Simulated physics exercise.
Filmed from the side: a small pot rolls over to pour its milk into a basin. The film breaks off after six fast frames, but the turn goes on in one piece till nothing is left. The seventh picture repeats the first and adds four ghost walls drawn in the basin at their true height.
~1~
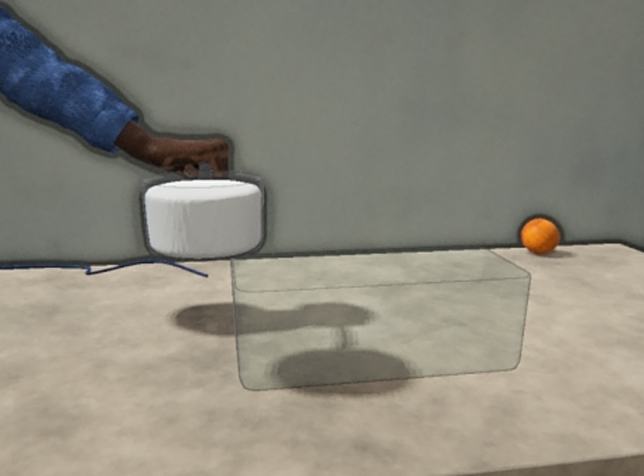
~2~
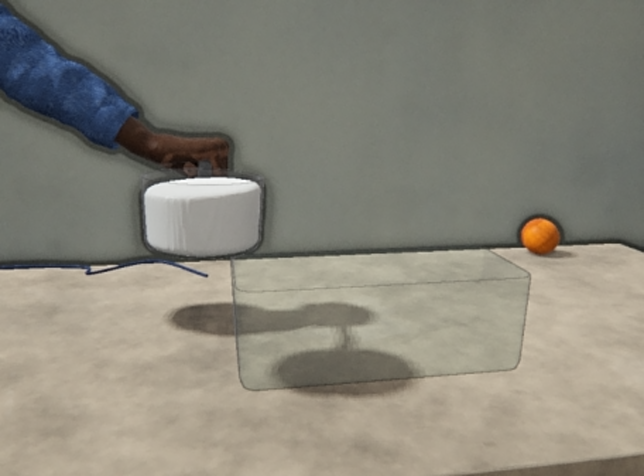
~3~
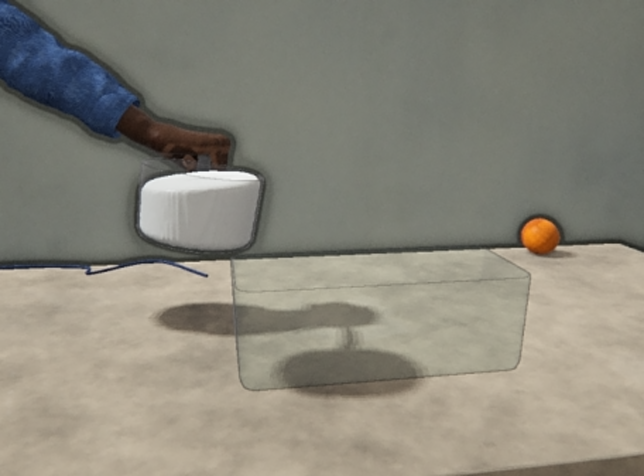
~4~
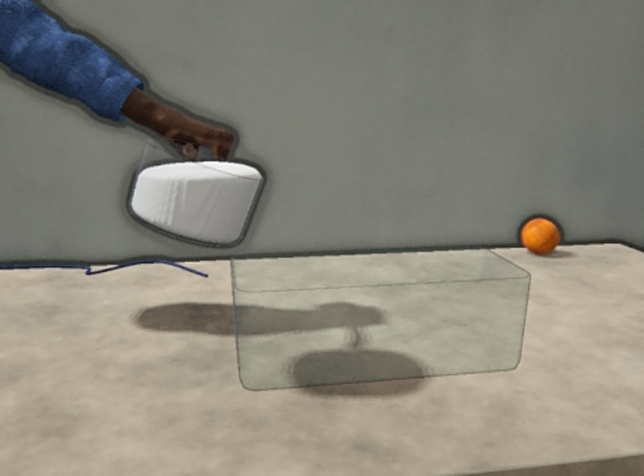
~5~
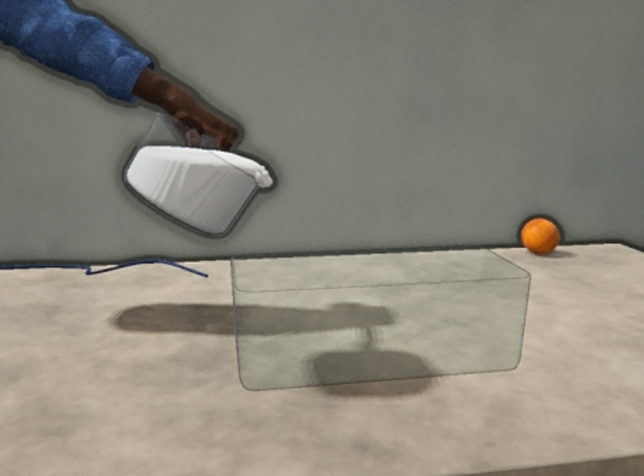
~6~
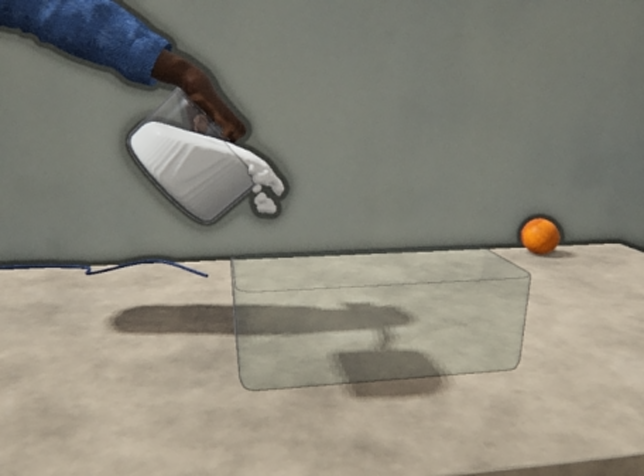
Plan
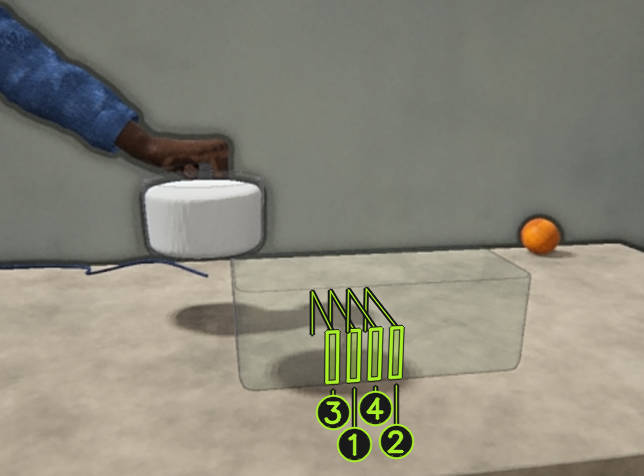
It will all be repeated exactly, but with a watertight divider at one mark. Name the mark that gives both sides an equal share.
Use place 4.
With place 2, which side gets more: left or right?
More ends on the left.
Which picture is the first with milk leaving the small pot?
Picture 4.
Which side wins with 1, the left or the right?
More ends on the right.
On the marked copy, 1 at (354, 388); 2 at (396, 385); 3 at (333, 390); 4 at (375, 386).
For place 1, about 20 % ends left of the wall and 76 % right of it; 4 % is lost outside.
For place 2, about 80 % ends left of the wall and 15 % right of it; 6 % is lost outside.
For place 3, about 10 % ends left of the wall and 86 % right of it; 4 % is lost outside.
For place 4, about 49 % ends left of the wall and 48 % right of it; 3 % is lost outside.
